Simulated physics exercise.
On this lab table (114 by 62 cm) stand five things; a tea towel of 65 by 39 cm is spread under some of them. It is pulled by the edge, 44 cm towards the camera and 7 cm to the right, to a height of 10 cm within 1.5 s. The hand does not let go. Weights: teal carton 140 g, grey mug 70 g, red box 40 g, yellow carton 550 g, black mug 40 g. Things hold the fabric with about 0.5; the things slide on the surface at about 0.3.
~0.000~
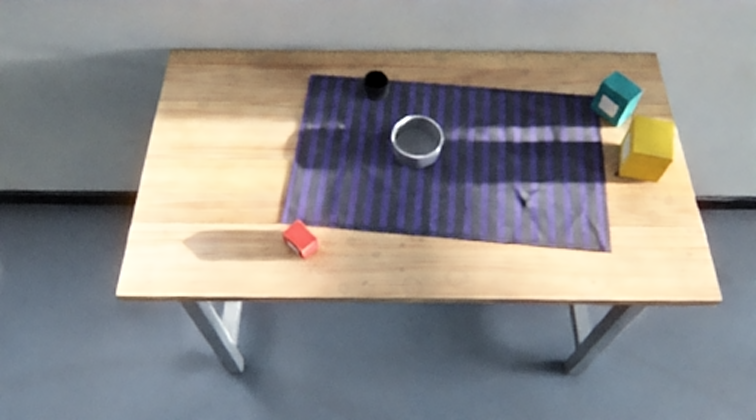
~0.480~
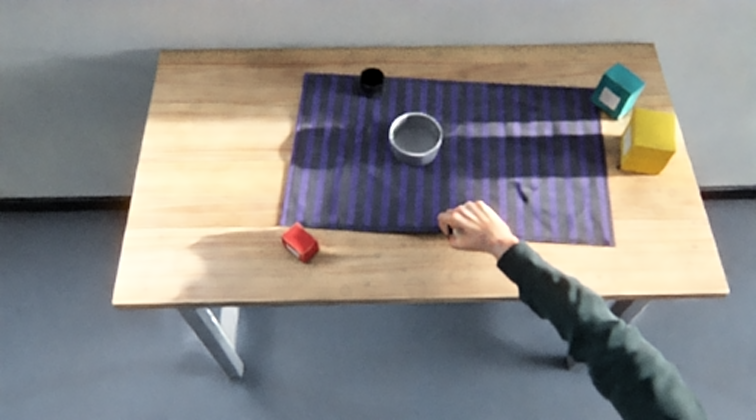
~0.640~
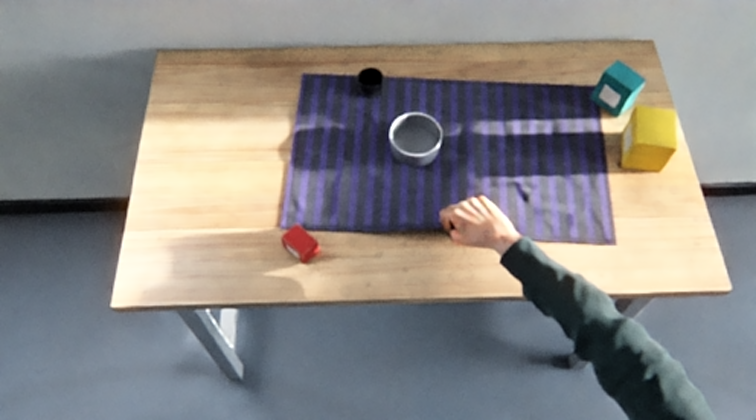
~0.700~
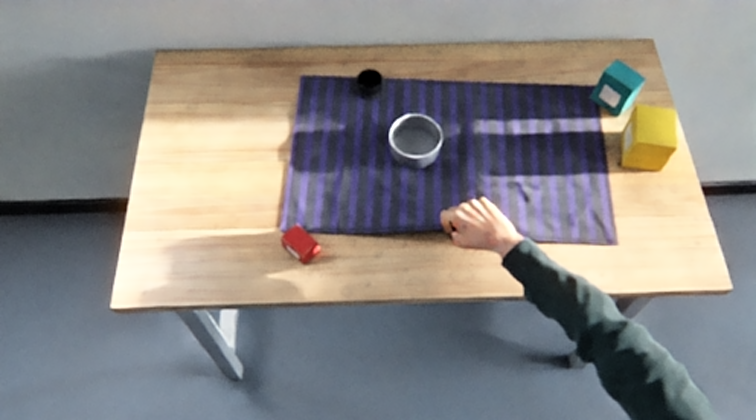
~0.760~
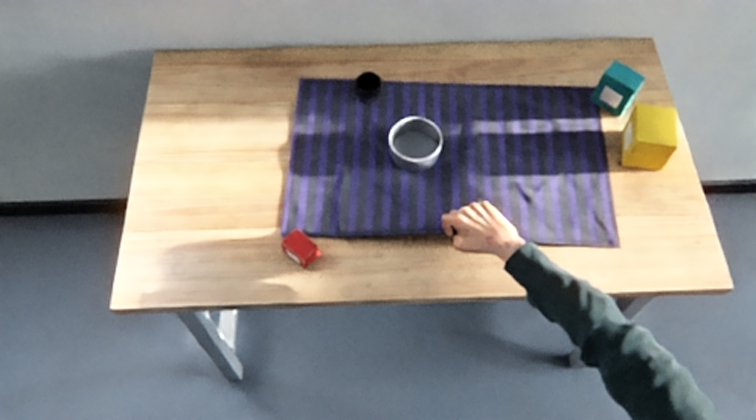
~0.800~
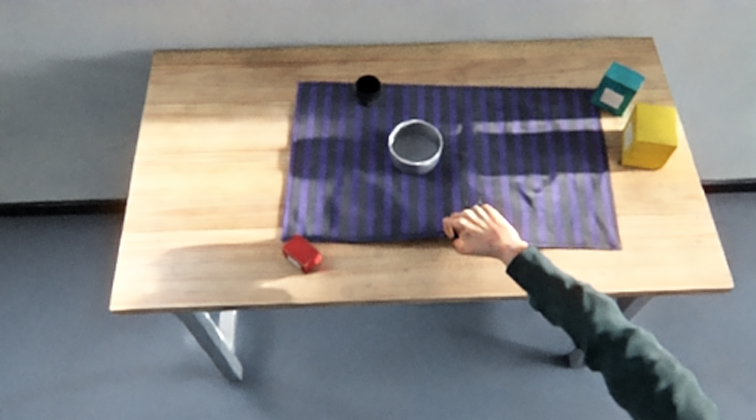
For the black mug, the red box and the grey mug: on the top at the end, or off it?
In order: The black mug goes over the edge; the red box goes over the edge; the grey mug falls off.
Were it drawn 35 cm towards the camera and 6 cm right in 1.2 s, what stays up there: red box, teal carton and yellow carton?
In that case: Red box drops off, teal carton remains, yellow carton stays up.
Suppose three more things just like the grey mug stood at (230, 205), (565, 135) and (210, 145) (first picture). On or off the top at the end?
In that order: Stays on, falls off, remains.
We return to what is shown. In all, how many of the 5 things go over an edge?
That makes 3.
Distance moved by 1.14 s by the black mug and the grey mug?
About: Black mug 15 cm, grey mug 15 cm.
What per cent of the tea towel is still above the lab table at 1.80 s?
About 15 per cent.
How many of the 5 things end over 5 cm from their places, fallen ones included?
That makes 4.
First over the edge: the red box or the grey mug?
The red one.
At 1.1 s, 95 % of the tea towel is still over the top; black mug 15 cm off its start, grey mug 15 cm off its start, red box 10 cm off its start.
At 1.5 s, 60 % of the tea towel is still over the top; black mug 30 cm off its start, grey mug 30 cm off its start, red box over the edge.
At 1.8 s, 15 % of the tea towel is still over the top; black mug 49 cm off its start at (421, 286), grey mug 45 cm off its start at (474, 355), red box over the edge.
At 2.1 s, 0 % of the tea towel is still over the top; black mug over the edge, grey mug over the edge, red box over the edge.
At 3.7 s, 0 % of the tea towel is still over the top; black mug over the edge, grey mug over the edge, red box over the edge, teal carton 5 cm off its start at (631, 93).
